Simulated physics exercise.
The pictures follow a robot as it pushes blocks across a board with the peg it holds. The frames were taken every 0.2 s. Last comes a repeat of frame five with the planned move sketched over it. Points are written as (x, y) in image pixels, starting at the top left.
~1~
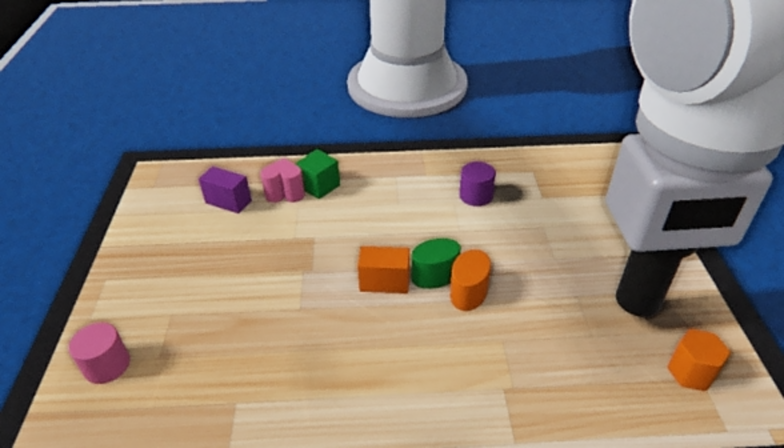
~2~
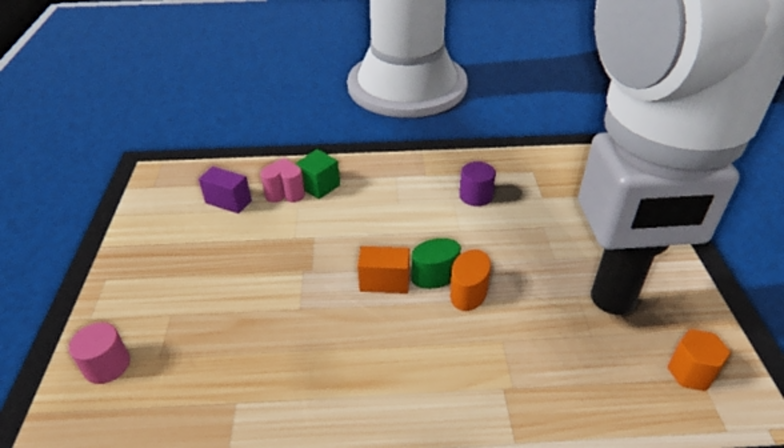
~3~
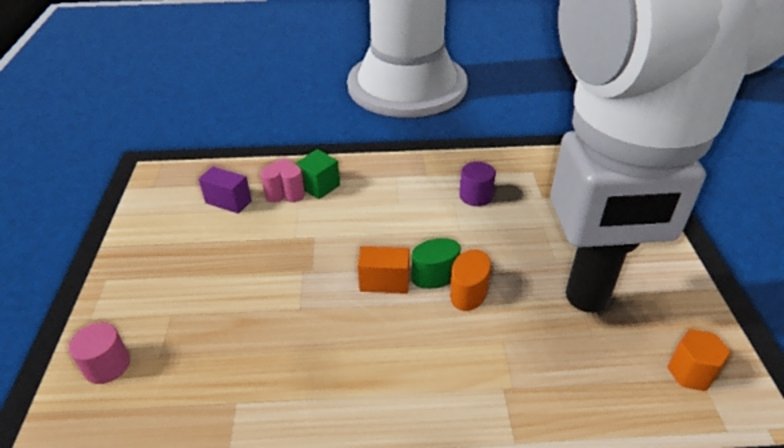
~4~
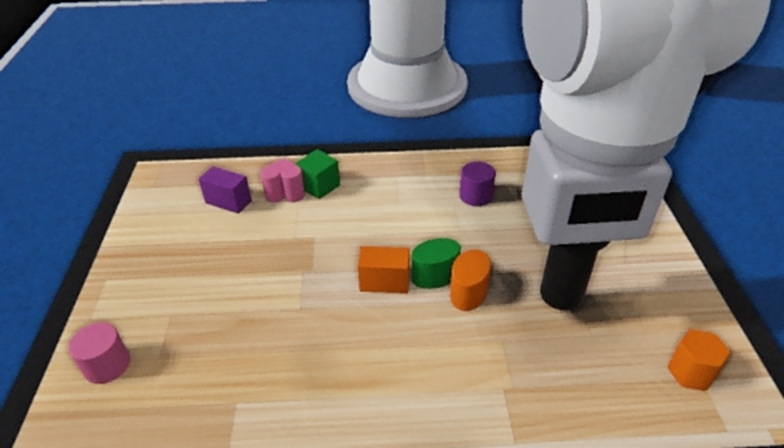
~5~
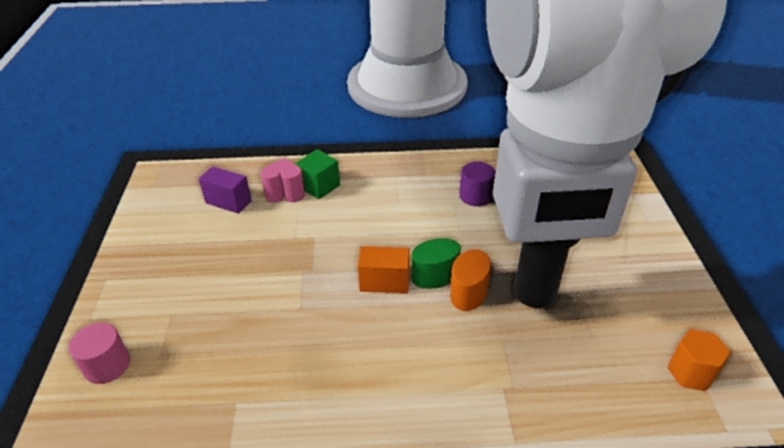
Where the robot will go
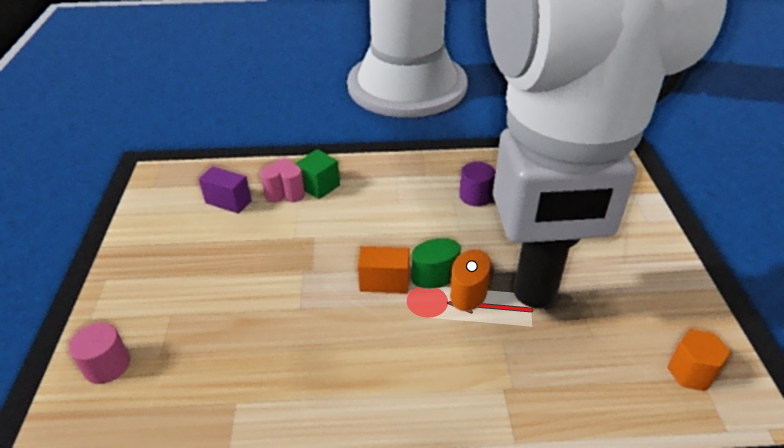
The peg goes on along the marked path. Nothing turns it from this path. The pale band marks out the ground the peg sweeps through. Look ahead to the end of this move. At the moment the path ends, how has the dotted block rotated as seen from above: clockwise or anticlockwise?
Clockwise from above.
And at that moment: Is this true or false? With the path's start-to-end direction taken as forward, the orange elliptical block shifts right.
The statement is true.
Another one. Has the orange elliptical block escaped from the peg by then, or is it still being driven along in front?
It is gone from the front.
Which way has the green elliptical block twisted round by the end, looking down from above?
From overhead, anticlockwise.
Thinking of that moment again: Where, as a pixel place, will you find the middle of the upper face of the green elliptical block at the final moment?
It is at (410, 221).
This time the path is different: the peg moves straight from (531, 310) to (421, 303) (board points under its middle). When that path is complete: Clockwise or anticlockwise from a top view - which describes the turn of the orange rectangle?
From overhead, anticlockwise.
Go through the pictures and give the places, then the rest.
Peg's lower end (637, 302); orange rectangle (384, 256); green elliptical block (437, 250); orange elliptical block (472, 266), in the first picture.
Peg (612, 300); blocks still, in the second picture.
Peg (587, 298); blocks still, in the third picture.
Peg (561, 296); blocks still, in the fourth picture.
Peg (535, 294); orange rectangle (384, 256); green elliptical block (437, 250); orange elliptical block (472, 266), in the fifth picture.
Drawn move, from (531, 310) to (427, 301); the dot is on the orange elliptical block.
What follows on the original path. Halfway along, peg (480, 289); green elliptical block (427, 239), turned 25° anticlockwise; orange elliptical block (454, 257), turned 45° clockwise.
At the end, peg (428, 285); orange rectangle (378, 253), turned 25° anticlockwise; green elliptical block (410, 221), turned 25° anticlockwise; orange elliptical block (425, 246), turned 90° clockwise.
